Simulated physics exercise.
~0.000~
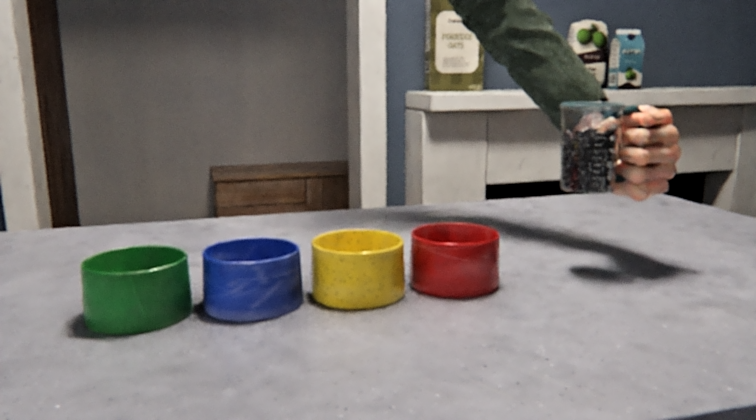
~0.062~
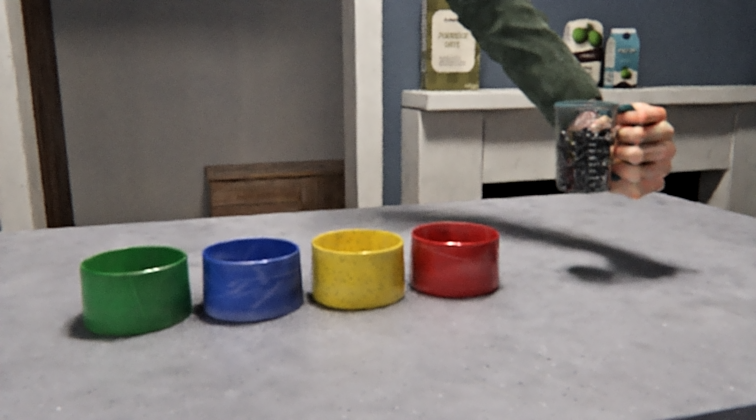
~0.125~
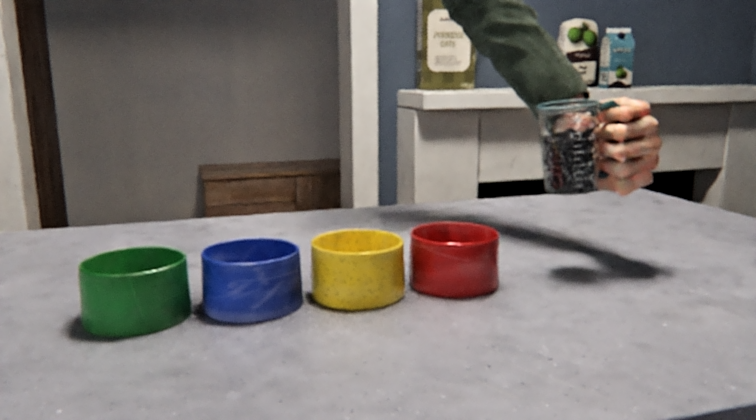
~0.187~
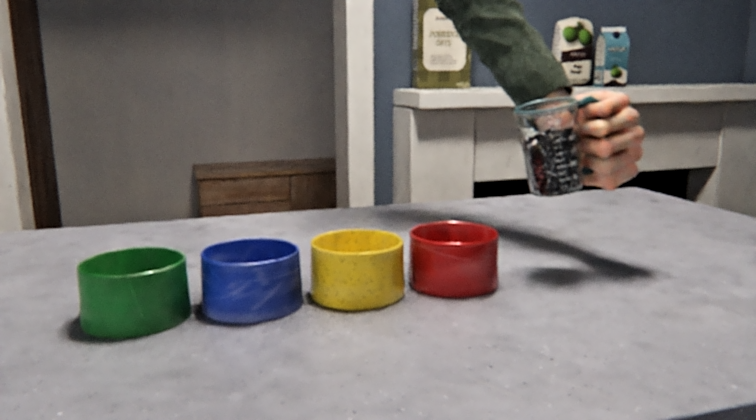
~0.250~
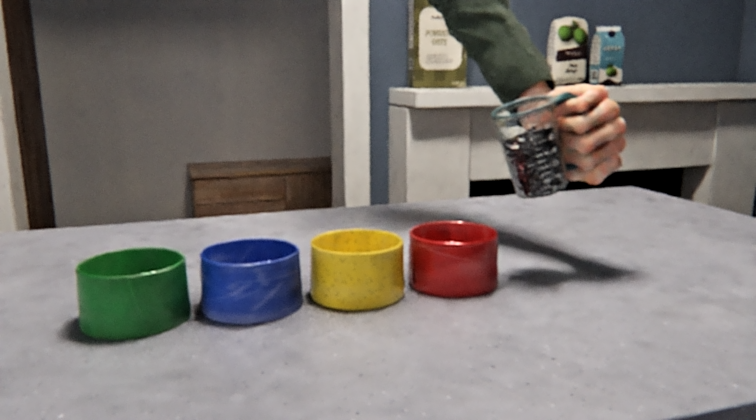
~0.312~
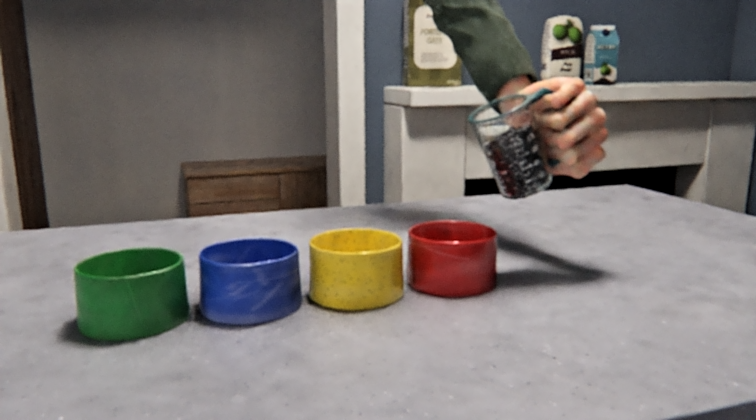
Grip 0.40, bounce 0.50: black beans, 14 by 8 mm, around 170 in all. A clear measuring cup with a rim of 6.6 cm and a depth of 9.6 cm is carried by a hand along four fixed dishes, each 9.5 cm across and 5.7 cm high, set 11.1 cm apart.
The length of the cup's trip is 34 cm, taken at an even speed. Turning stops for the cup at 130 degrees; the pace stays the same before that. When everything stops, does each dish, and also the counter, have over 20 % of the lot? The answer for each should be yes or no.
Red - no, blue - yes, green - no, yellow - no, counter - no.
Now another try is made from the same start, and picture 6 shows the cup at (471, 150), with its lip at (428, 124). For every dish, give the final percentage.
Kept per dish: Red = 0, blue = 100, green = 0, yellow = 0.
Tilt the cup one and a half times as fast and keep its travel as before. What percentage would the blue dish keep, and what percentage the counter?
Blue: 100, counter: 0.
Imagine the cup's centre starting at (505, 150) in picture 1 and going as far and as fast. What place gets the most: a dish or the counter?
Result - top receiver is green.
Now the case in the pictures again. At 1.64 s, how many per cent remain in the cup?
About 0 percent of the load.
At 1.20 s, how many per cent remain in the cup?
Around 75 percent.
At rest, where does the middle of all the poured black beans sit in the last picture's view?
Roughly (244, 286).
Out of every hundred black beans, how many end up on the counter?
The figure is about 5 percent.
After 0.84 s, tilt 74 degrees; cup holds 100 %.
After 1.20 s, tilt 108 degrees; cup holds 75 %, blue 20 %.
Then, at 1.64 s, tilt 130 degrees; cup holds 0 %, blue 95 %.
In the end, at 2.1 s, red 0 %, blue 95 %, green 0 %, yellow 0 %, counter 5 %.
